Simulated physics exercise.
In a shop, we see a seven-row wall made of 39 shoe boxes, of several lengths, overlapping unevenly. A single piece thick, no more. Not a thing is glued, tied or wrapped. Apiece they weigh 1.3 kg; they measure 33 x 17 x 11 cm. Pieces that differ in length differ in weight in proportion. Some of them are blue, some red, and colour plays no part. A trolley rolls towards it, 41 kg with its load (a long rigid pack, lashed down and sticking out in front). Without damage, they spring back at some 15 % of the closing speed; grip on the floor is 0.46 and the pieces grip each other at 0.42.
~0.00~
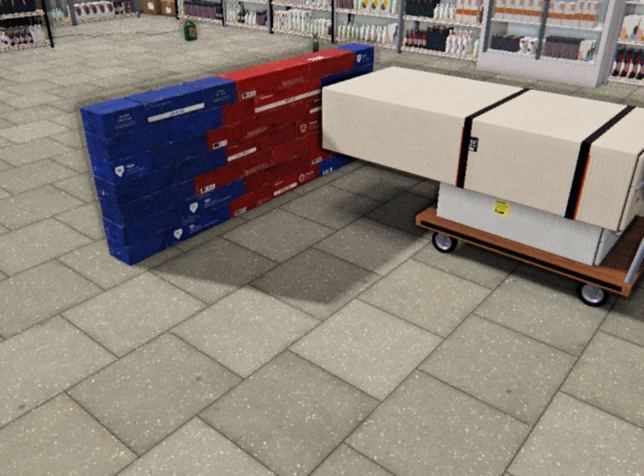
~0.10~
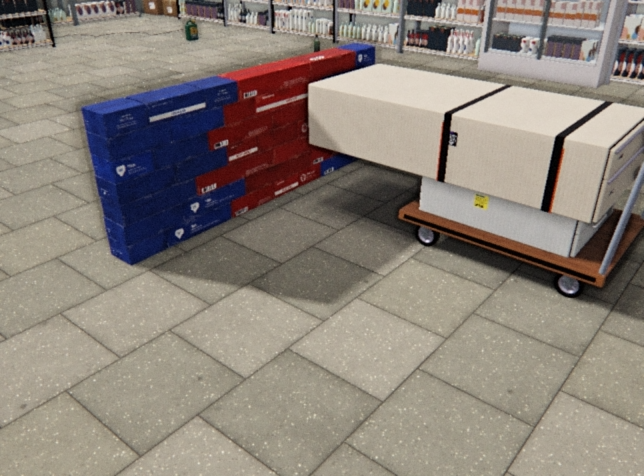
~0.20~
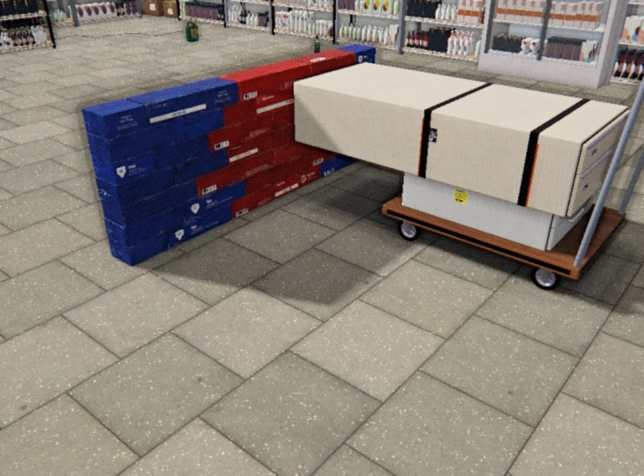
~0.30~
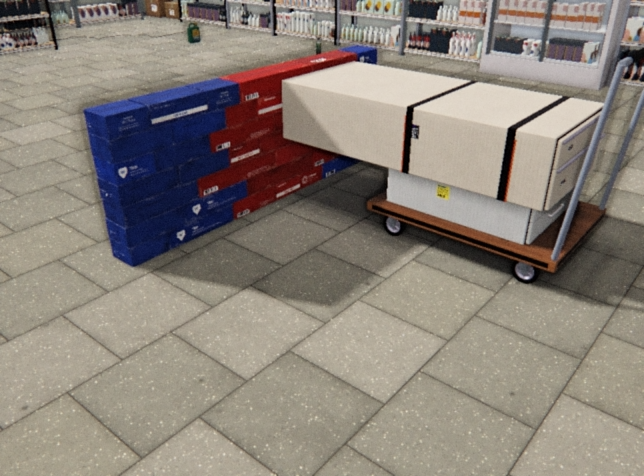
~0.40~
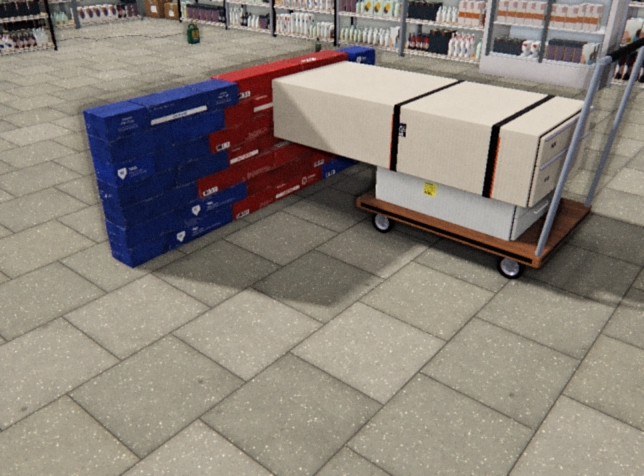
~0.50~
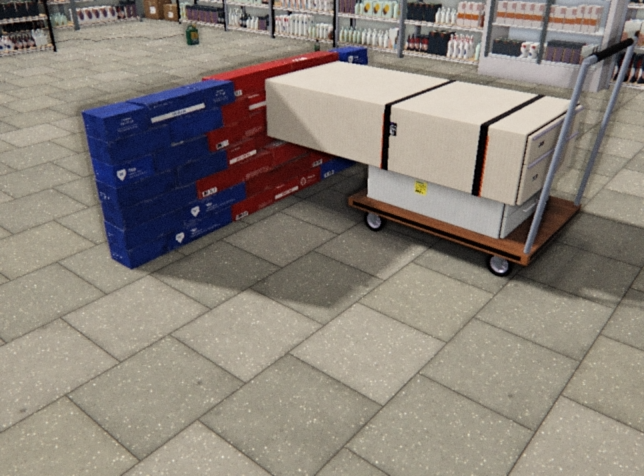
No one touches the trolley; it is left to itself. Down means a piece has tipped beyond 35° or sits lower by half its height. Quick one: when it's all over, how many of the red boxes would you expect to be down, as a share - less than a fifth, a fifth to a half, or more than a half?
I'd say more than a half.
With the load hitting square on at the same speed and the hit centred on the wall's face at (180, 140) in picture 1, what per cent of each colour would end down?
For blue it's 60 per cent, for red 50 per cent.
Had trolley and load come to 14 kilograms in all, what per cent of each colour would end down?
In that case blue comes to 0 and red to 0 percent.
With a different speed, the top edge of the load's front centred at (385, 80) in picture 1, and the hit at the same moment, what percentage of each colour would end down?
Down at the end: Blue 40 per cent, red 60 per cent.
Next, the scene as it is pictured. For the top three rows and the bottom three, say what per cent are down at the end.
Top 80 per cent versus bottom 20 per cent.
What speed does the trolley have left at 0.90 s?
Something like 0.2 m/s, I'd say.
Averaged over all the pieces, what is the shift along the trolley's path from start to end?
Mean shift: Roughly 25 cm.
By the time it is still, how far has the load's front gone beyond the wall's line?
30 cm.
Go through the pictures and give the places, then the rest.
In the first picture (places mark the middle of the side facing us), load (331, 109) 33 cm short of the wall; top red box (333, 66); top blue box (177, 107); nothing disturbed.
Load (317, 105) 22 cm short of the wall; top red box (334, 65), in the second picture.
Load (302, 102) 11 cm short of the wall; top red box (334, 67), in the third picture.
Load (290, 100) just touching; top red box (336, 68), in the fourth picture.
Load (280, 99) 59 mm into the wall's line; top red box (327, 67) shifted 7 cm; 14 disturbed, none down, in the fifth picture.
Load (273, 99) 11 cm into the wall's line; top red box (317, 66) leaning 5°; top blue box (178, 108) leaning 4°; steepest lean 5°, the box at (260, 80); 23 disturbed, none down, in the sixth picture.
After 0.68 s, load 16 cm past the wall's line, still rolling; none of the 18 red boxes down (0 of 39 in all colours); top red box leaning 20°, 36 mm lower; top blue box leaning 19°.
After 0.90 s, load 21 cm past the wall's line, still rolling; 9 of the 18 red boxes down (17 of 39 in all colours); top red box leaning 57°, 23 cm lower; top blue box leaning 52°.
After 1.14 s, load 25 cm past the wall's line, still rolling; 9 of the 18 red boxes down (17 of 39 in all colours); top red box on its side; top blue box on its side.
At rest (2.1 s), load 30 cm past the wall's line, stopped; 11 of the 18 red boxes down (19 of 39 in all colours); top red box on its side; top blue box on its side. That is 61 per cent. As the last picture would show them, middles, top red box near (236, 137), top blue box near (122, 207).
